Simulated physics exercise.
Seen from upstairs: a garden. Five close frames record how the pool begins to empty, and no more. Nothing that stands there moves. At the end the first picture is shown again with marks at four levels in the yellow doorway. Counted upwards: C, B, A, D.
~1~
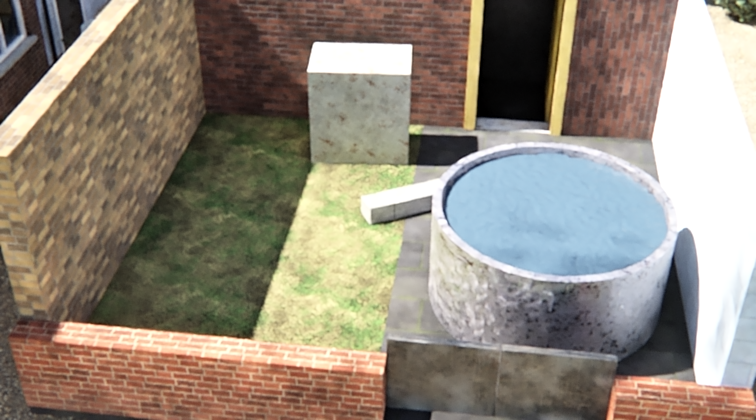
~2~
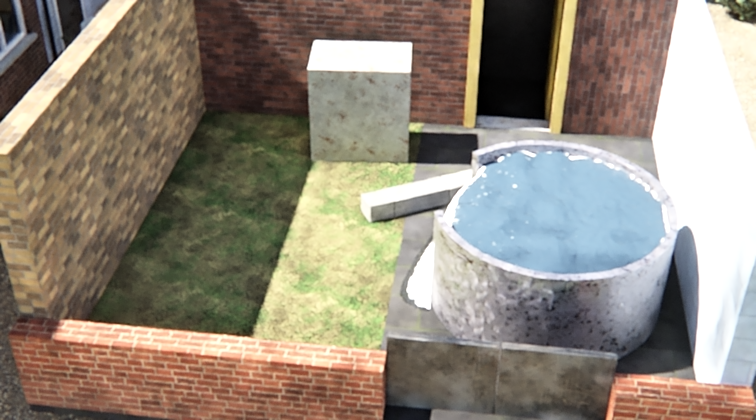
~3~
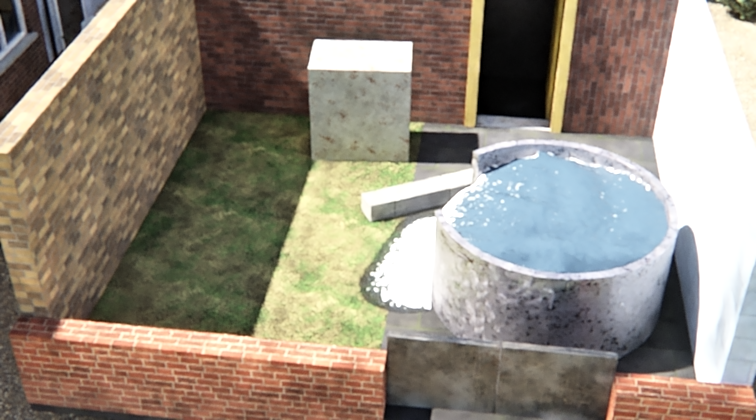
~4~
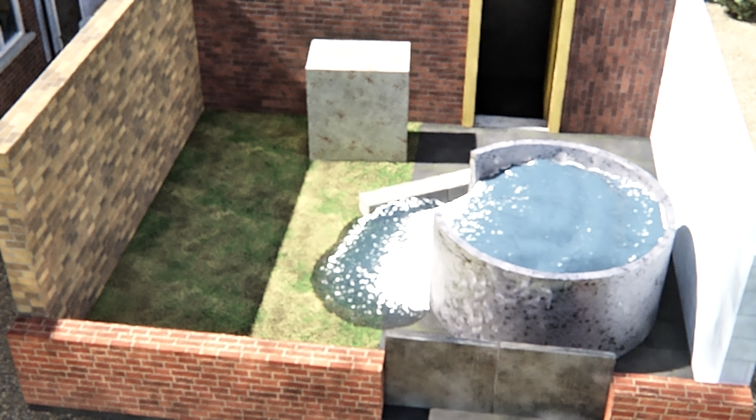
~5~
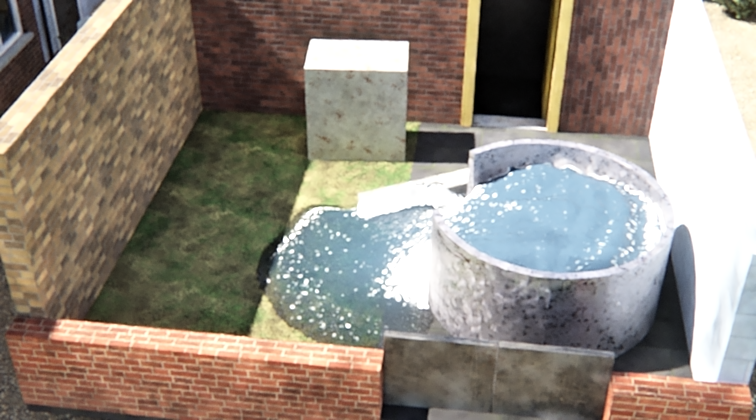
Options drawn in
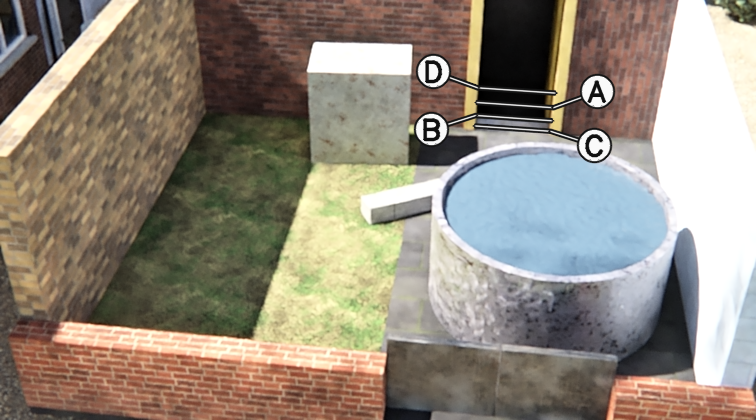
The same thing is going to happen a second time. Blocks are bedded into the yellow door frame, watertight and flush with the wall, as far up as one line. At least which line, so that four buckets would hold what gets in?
Use line B.
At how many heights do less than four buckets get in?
Three of them.
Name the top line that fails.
That would be C.
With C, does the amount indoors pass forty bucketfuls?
No, it does not.
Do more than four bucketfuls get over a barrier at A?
No.
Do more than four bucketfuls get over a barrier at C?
Yes.
In white, A at (514, 105); B at (513, 118); C at (512, 128); D at (516, 90); from the bottom up C, B, A, D.
With A, nothing gets over.
With B, nothing gets over.
With C, about 12 bucketfuls get in.
With D, nothing gets over.
